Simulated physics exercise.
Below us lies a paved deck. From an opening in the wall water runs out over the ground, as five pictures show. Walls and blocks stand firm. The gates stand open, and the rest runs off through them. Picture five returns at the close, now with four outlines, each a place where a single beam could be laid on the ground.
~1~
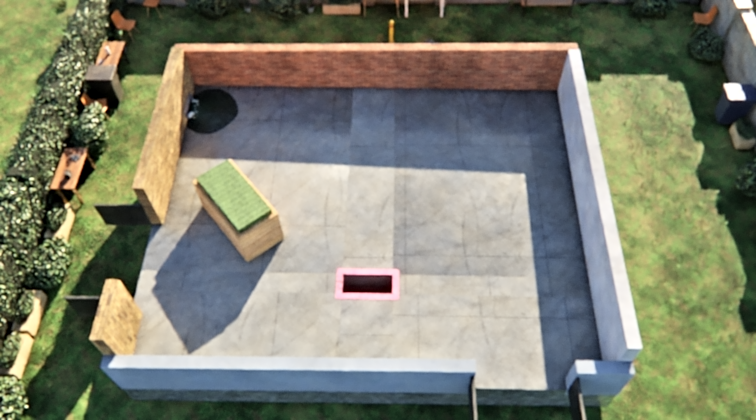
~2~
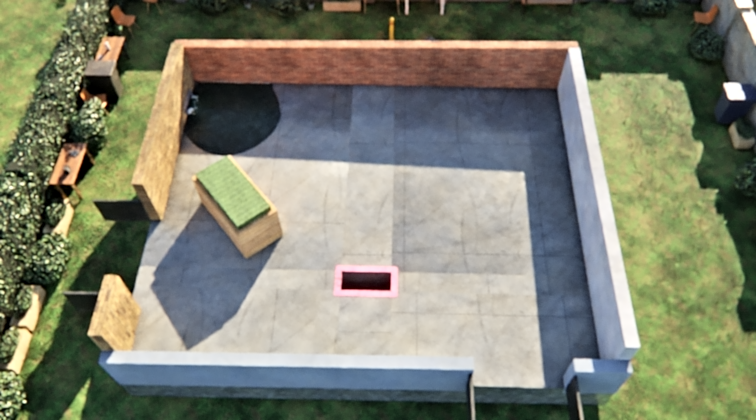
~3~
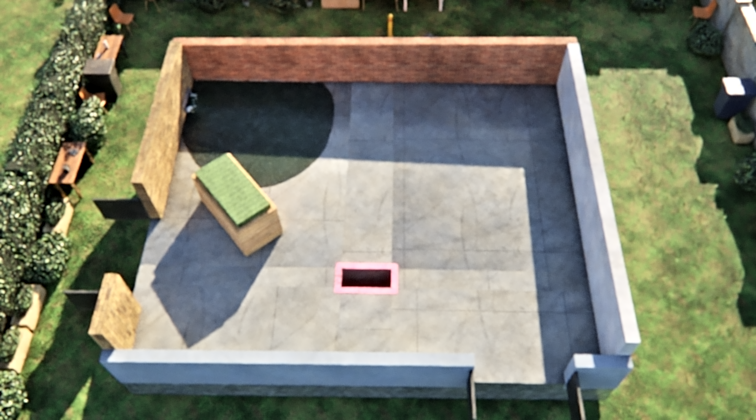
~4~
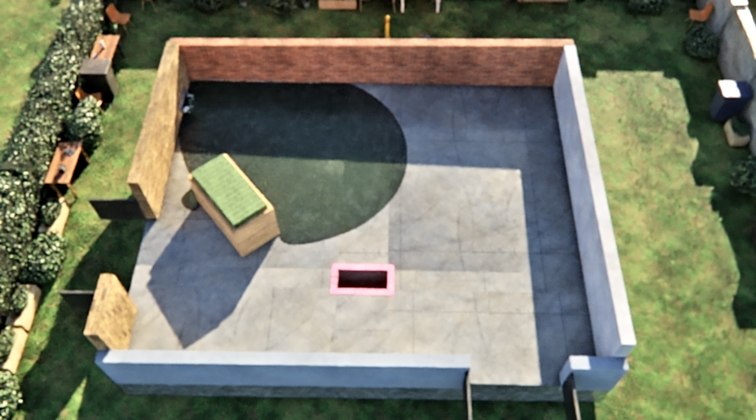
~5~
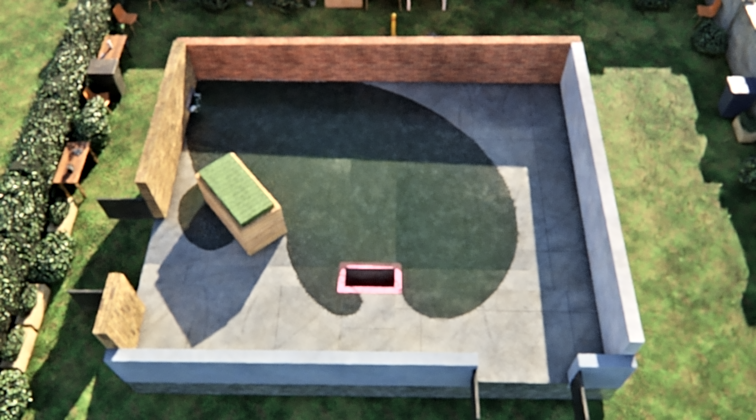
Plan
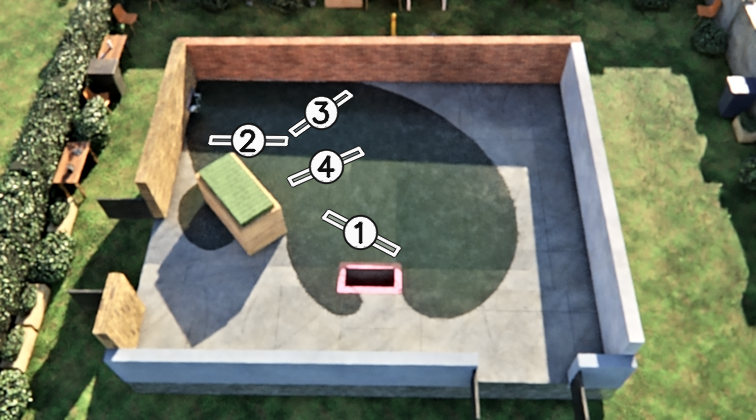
In the video, a dark wet patch spreads from the upper left corner of a walled paved deck, passing around a grass-topped block and widening across the paving until it surrounds much of a pink-edged gully.
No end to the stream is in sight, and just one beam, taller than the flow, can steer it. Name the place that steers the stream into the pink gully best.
The best spot is 3.
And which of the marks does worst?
2.
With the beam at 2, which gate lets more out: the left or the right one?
The right gate.
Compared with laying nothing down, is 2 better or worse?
Spot 2 is worse.
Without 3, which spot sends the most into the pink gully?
Here it is spot 4.
On the marked copy, 1 from (326, 214) to (396, 251); 2 from (210, 140) to (286, 141); 3 from (292, 132) to (348, 93); 4 from (291, 181) to (360, 151).
With 1, about 12 % of the stream goes into the pink gully, about 87 % out by the gates.
With 2, about 7 % of the stream goes into the pink gully, about 92 % out by the gates.
With 3, about 32 % of the stream goes into the pink gully, about 67 % out by the gates.
With 4, about 18 % of the stream goes into the pink gully, about 81 % out by the gates.
